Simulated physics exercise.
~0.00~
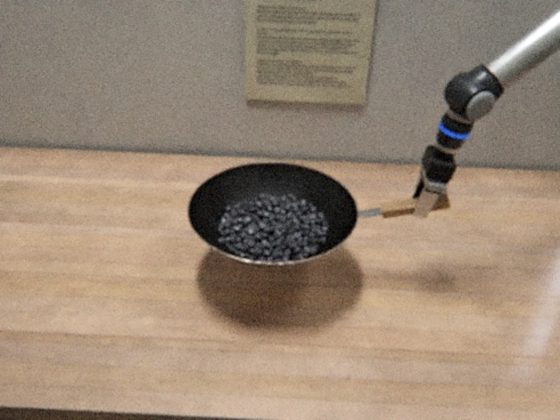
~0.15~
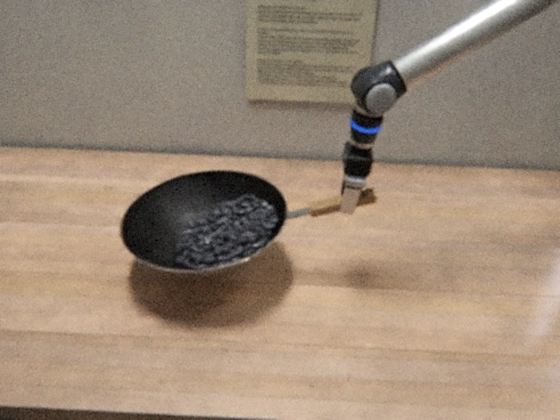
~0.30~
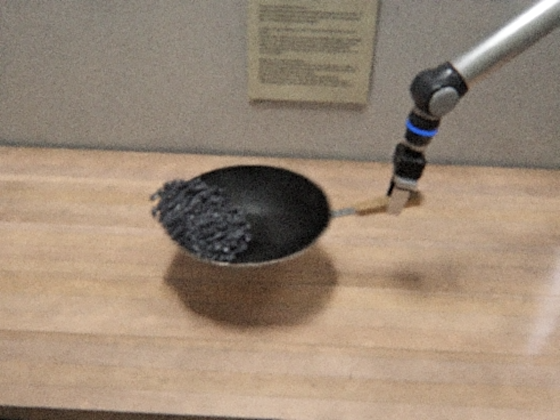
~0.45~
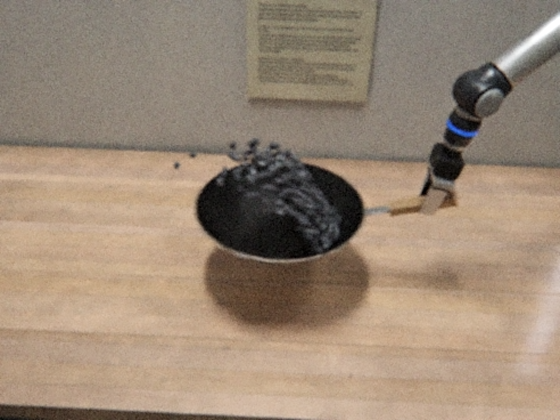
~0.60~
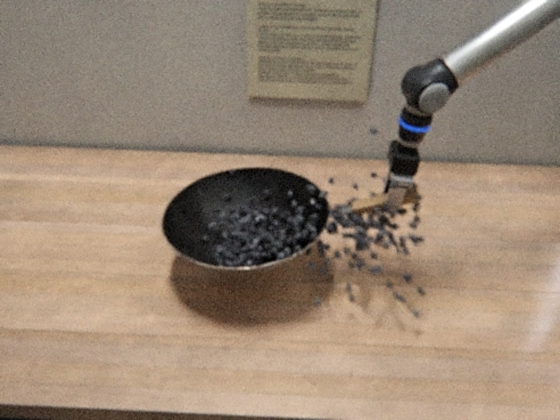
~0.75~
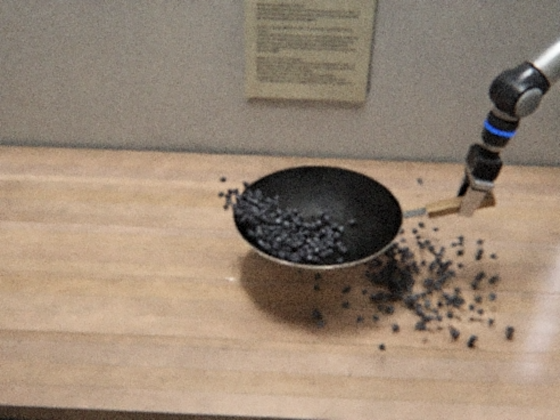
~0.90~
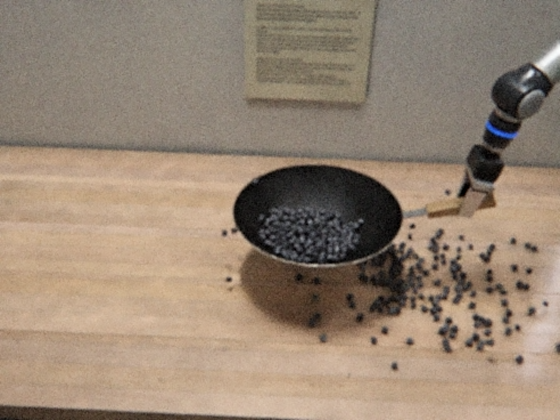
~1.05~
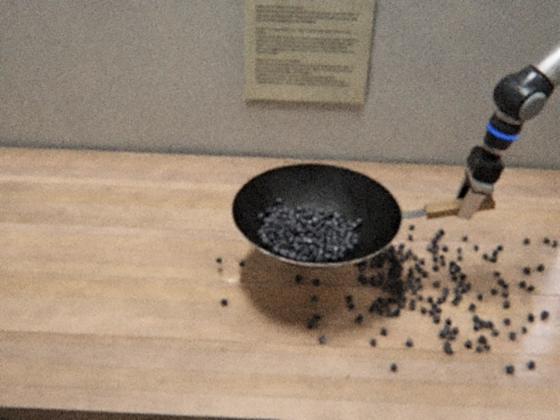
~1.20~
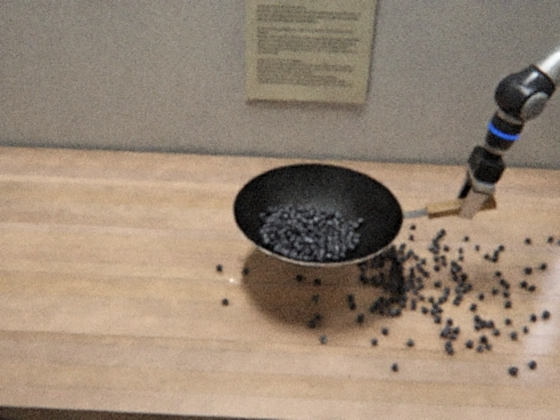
The footage shows a robot arm holding a black wok of small dark pebbles above a wooden table, jerking it left and right so the load sloshes and many spill over the handle side, scattering across the tabletop, while the rest settle in the now still wok.
